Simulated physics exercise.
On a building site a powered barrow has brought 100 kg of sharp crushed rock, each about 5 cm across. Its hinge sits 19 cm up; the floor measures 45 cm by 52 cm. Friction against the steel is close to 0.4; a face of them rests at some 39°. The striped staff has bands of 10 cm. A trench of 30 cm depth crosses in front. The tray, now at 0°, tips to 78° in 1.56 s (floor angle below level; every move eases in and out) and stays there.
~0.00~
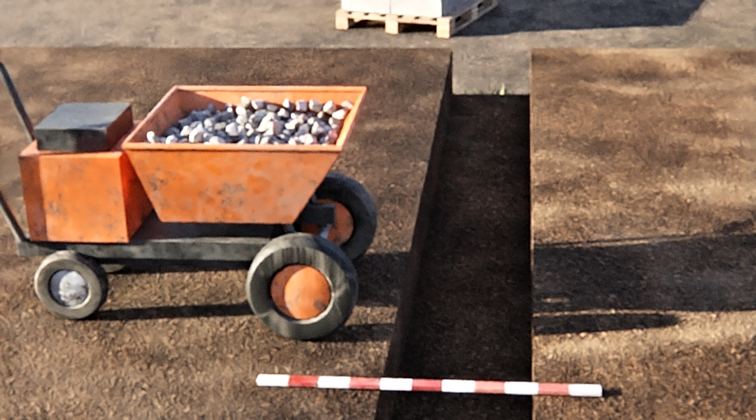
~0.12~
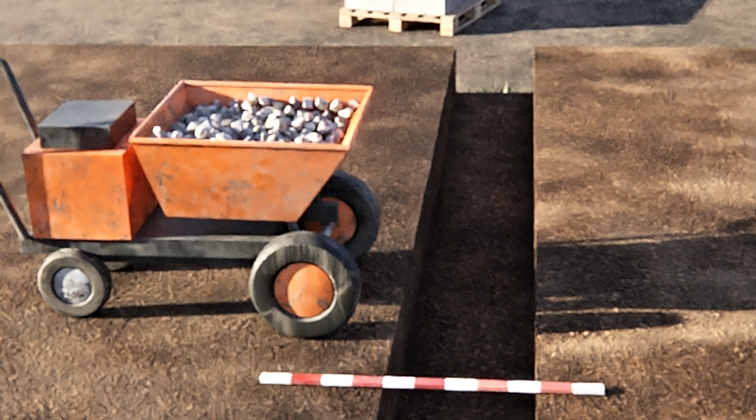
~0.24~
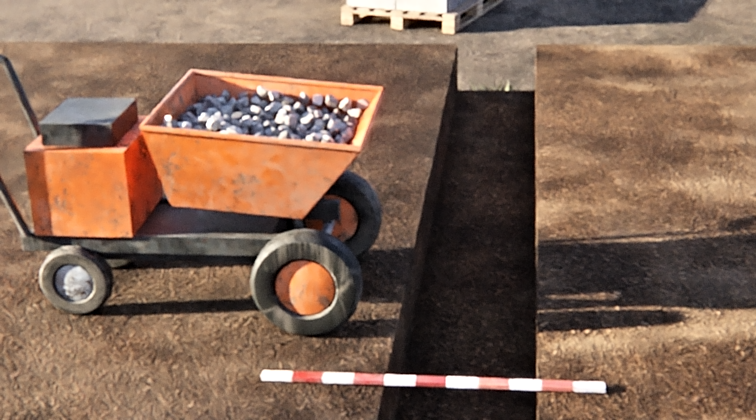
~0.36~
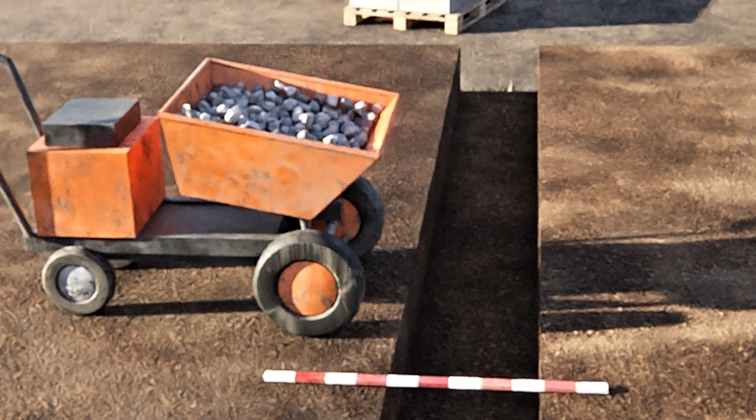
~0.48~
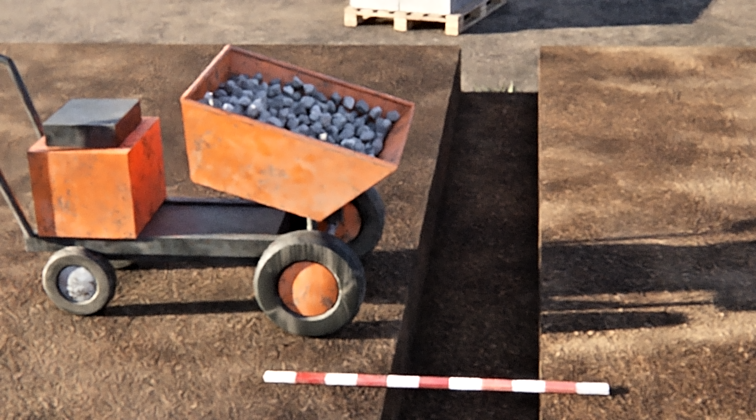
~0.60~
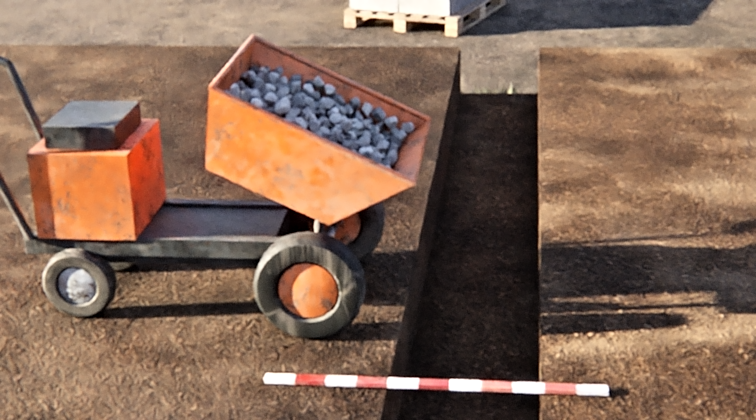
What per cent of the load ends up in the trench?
Close to 94 in a hundred.
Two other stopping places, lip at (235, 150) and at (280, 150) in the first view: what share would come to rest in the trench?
Near 75 per cent from the first place, 100 from the second.
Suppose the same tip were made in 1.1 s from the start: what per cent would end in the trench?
In that case some 90 per cent.
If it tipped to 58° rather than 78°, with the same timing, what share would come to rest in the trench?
In that case some 10 per cent.
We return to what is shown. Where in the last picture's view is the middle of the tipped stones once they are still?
Around (502, 354).
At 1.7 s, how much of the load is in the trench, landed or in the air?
About 30 per cent by then.
After 1.2 s the floor is at 66°; 100 % in the tray; the foremost stones are at (469, 232).
After 1.7 s the floor is at 78°; 69 % in the tray, 29 % in the trench, 2 % past the trench; the foremost stones are at (583, 287).
After 2.0 s the floor is at 78°; 40 % in the tray, 55 % in the trench, 6 % past the trench; the foremost stones are at (603, 307).
After 4.0 s the floor is at 78°; 0 % in the tray, 94 % in the trench, 6 % past the trench; the foremost stones are at (608, 290).
